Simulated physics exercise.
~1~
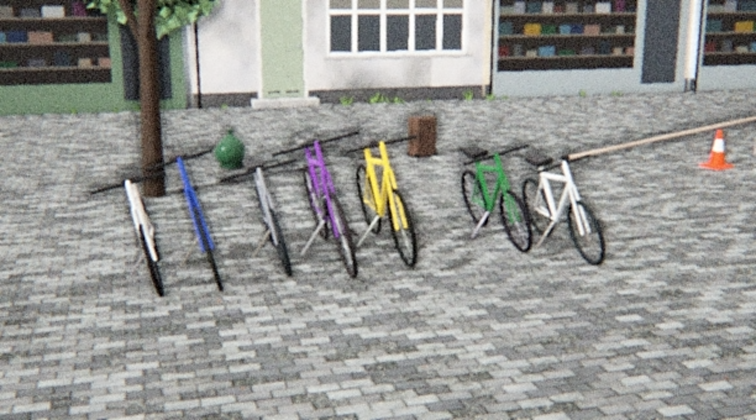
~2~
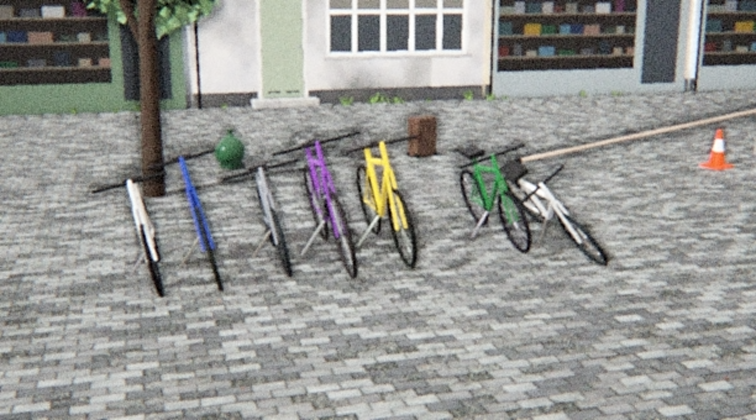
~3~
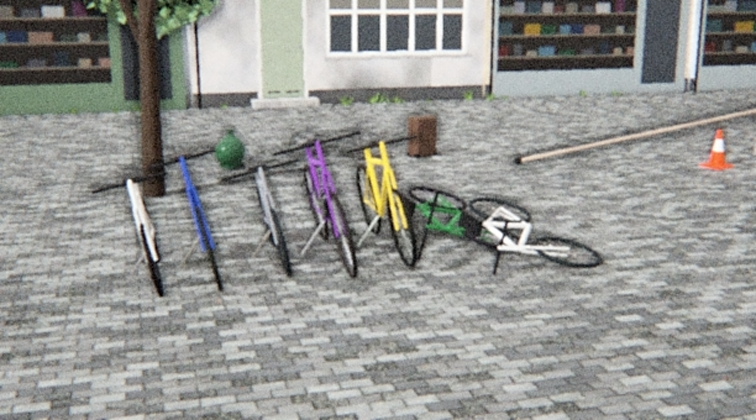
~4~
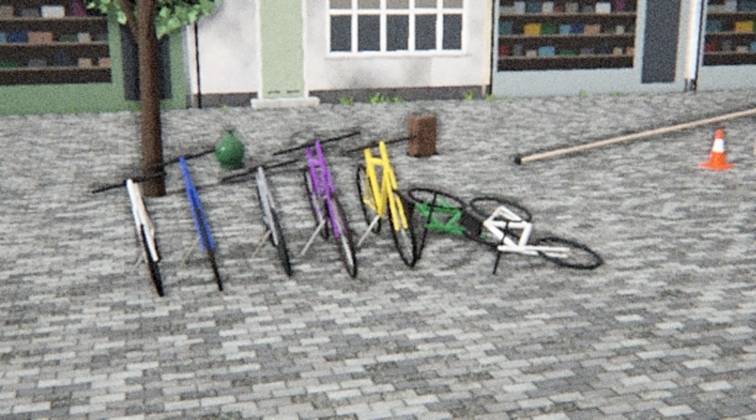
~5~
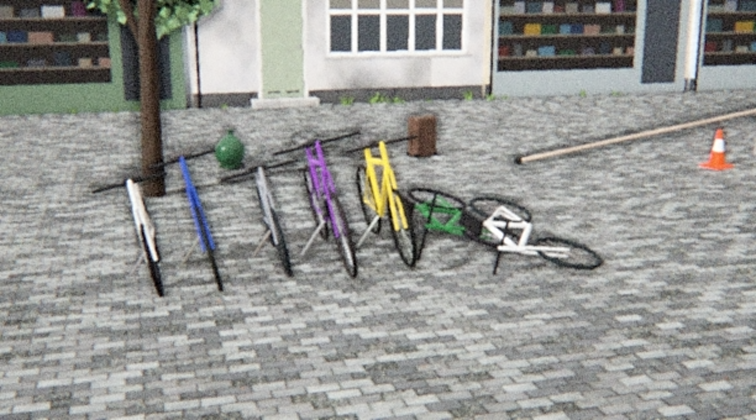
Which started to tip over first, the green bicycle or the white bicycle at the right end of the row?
The white bicycle at the right end started to tip first. The green bicycle was still standing in its place while the white one was already leaning over toward it.
